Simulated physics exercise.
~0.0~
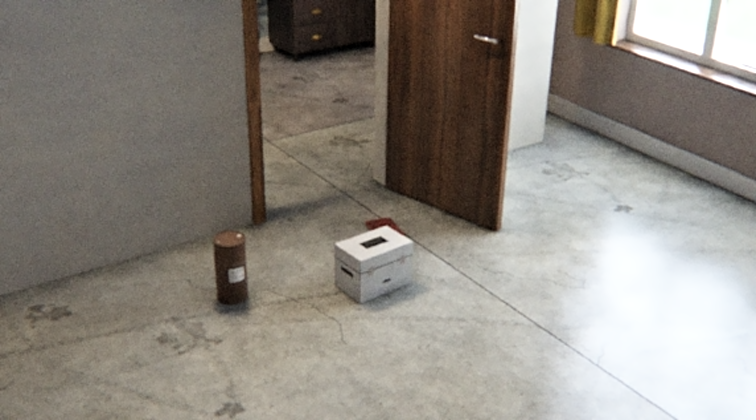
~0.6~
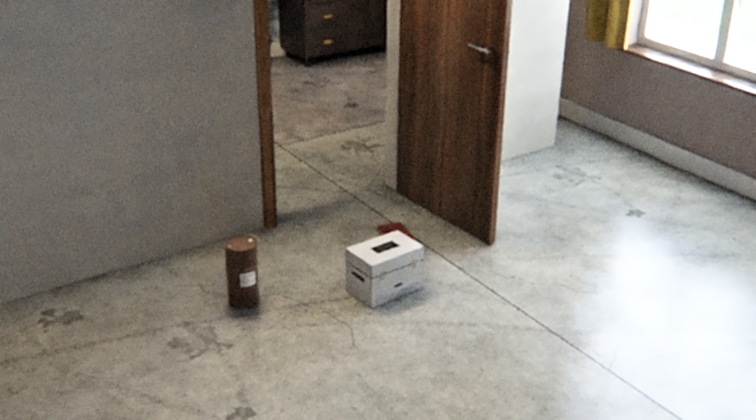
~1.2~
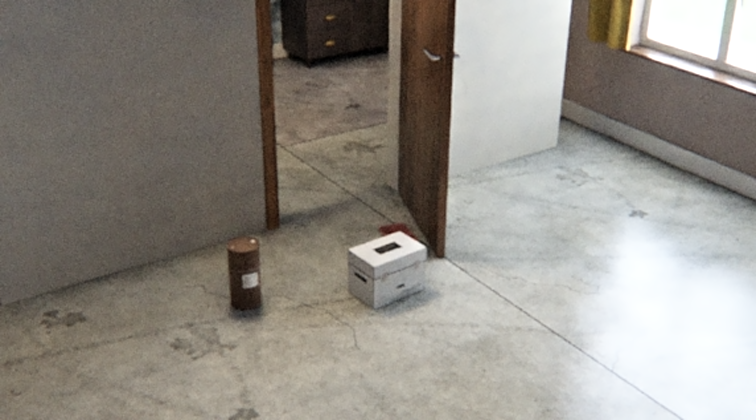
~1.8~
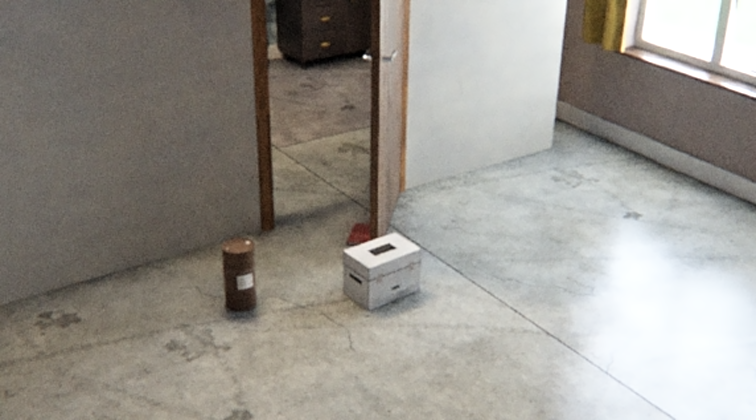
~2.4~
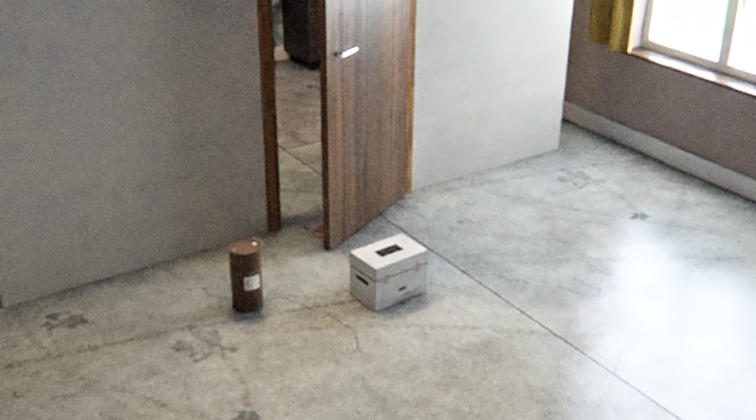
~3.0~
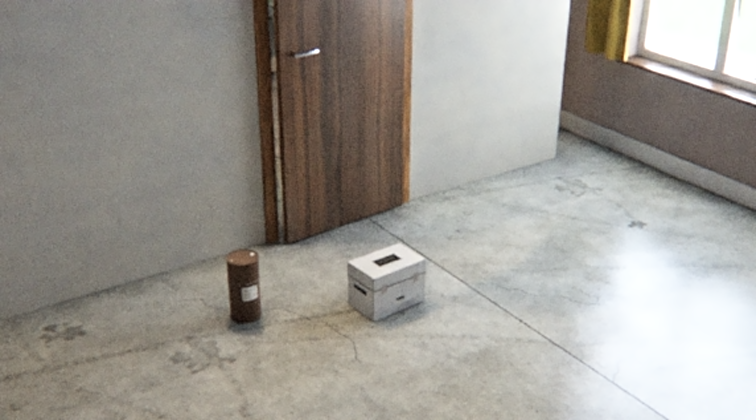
A brown door swings shut, sweeping a small red object left behind it and out of view.
